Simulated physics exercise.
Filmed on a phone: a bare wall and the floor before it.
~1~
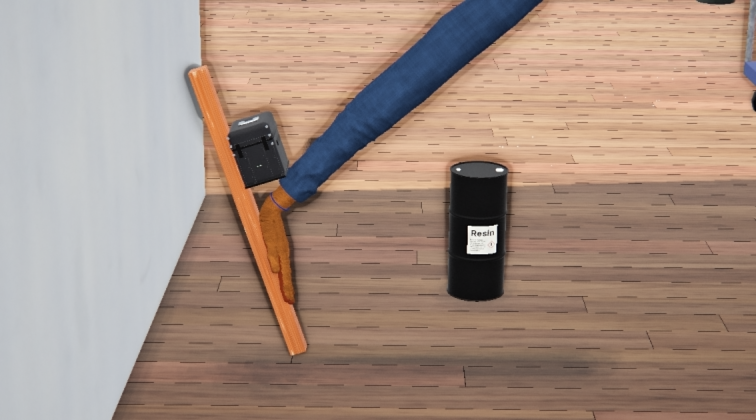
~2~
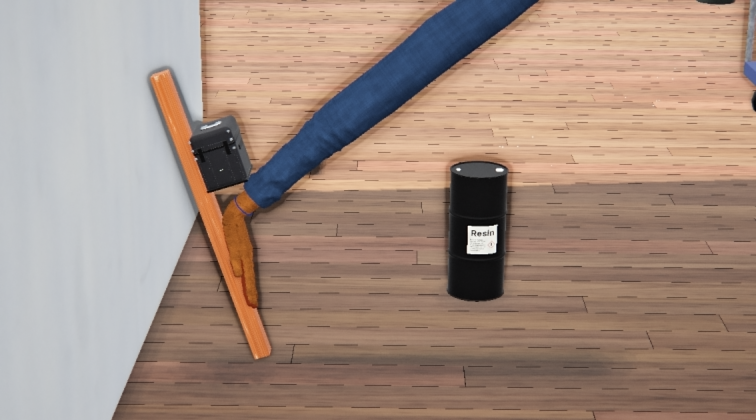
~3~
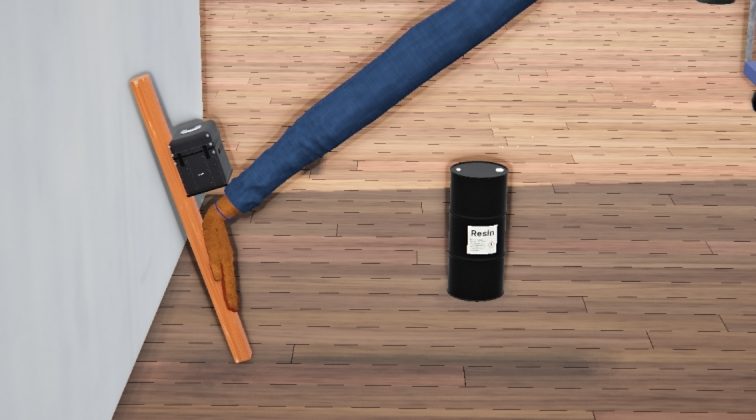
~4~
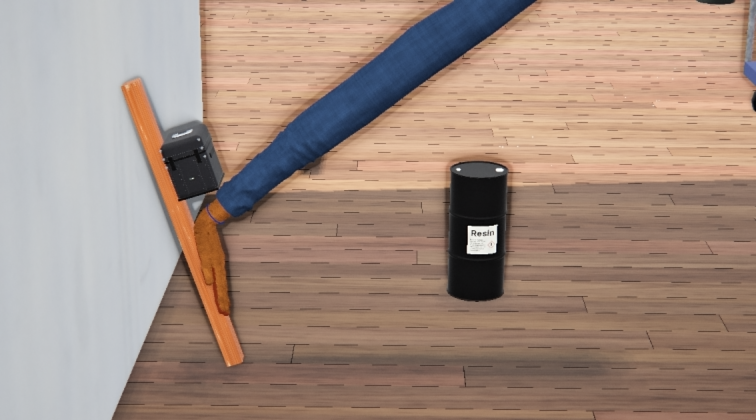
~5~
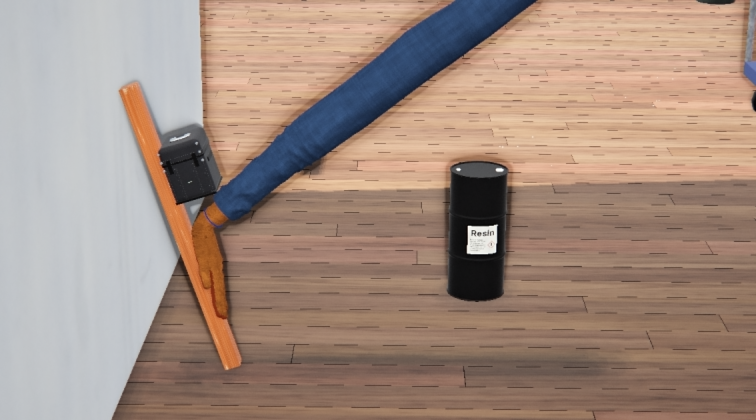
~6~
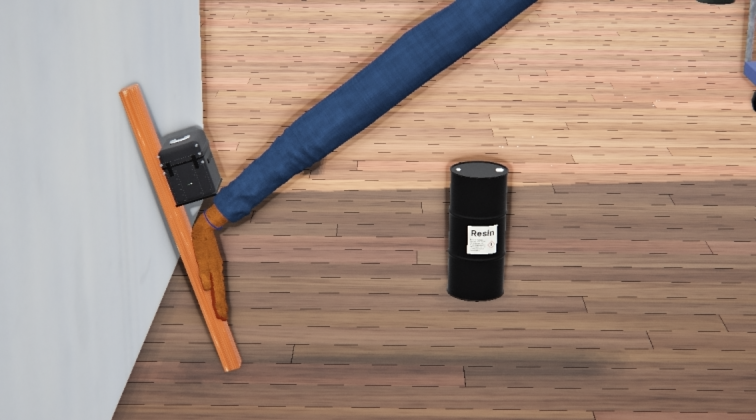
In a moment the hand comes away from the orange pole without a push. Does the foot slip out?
It holds.
Then, 0.30 s on from there, no change.
Then, 0.70 s on from there, orange pole resting near (182, 232).
In the end, both unmoved. At the end, from the last picture's camera, orange pole near (182, 232). The pole remains leaning.
